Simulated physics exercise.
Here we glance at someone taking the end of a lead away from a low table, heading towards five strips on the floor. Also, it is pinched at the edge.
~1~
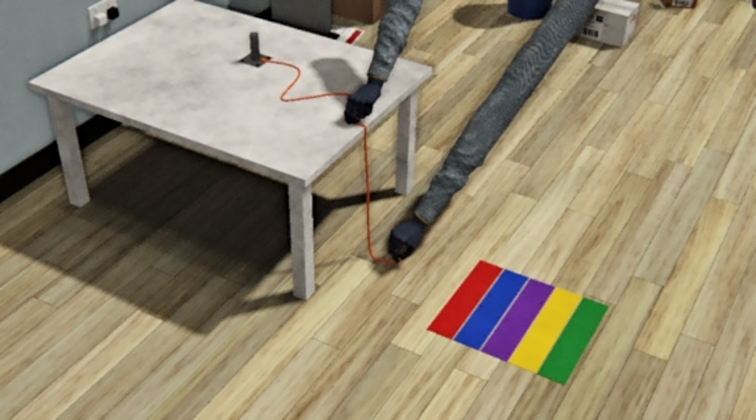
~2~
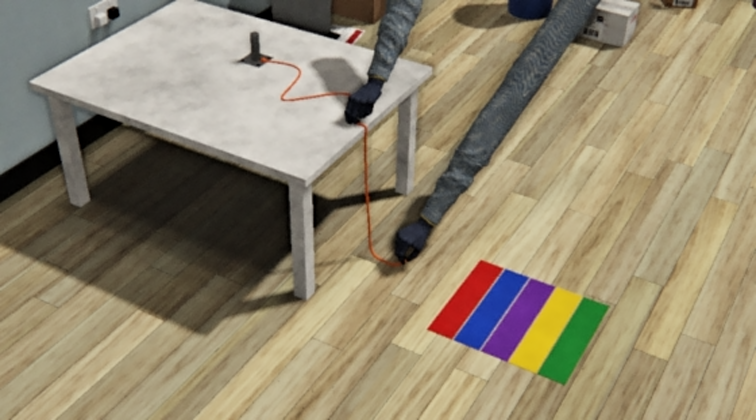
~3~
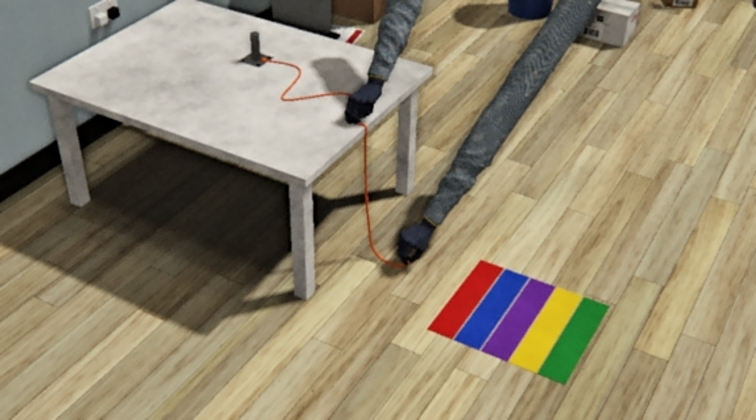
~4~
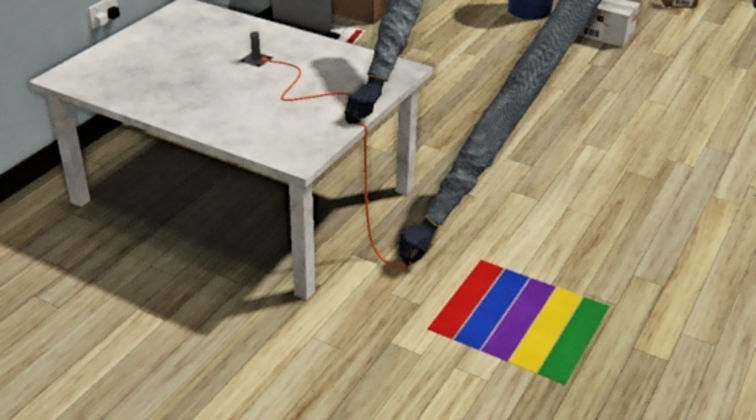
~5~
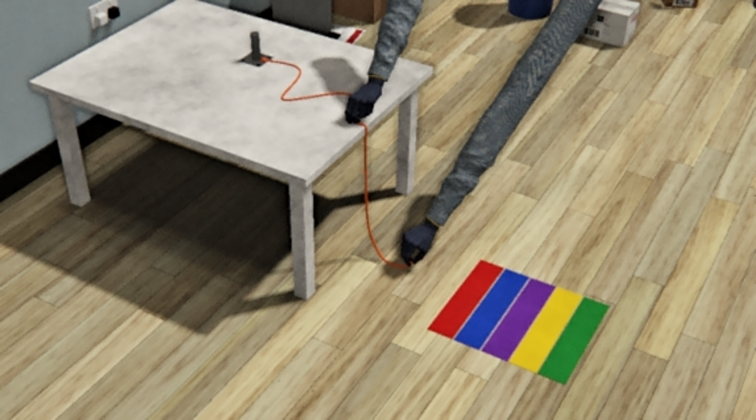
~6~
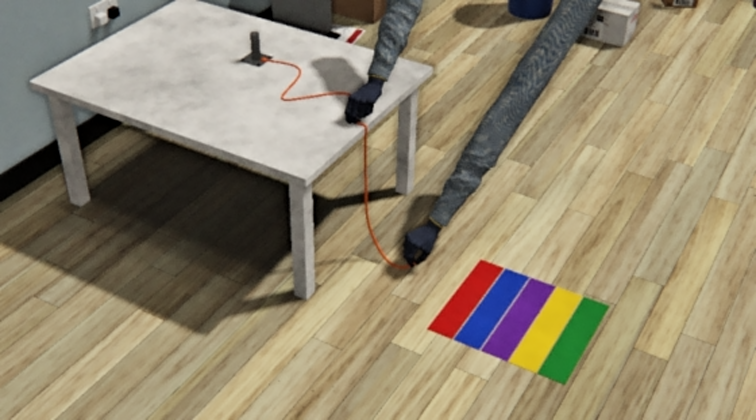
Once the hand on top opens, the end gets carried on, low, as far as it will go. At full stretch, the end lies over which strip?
Over the green strip.
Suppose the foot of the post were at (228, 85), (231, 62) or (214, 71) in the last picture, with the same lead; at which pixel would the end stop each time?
The places are (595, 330), (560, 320) and (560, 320).
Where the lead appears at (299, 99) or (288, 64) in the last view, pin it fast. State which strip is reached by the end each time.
Try by try: Purple, then green.
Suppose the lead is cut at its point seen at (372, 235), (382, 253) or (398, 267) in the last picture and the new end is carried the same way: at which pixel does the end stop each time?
Taking them in turn, it's about (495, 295), then about (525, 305), and finally about (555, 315).
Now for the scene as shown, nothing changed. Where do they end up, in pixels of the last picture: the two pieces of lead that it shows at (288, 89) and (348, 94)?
The first ends at (323, 90) and the second at (387, 128).
Soon after, end near (535, 309); over purple.
Then, end near (564, 320); over yellow.
At full stretch, end near (581, 327); over green. Over green.
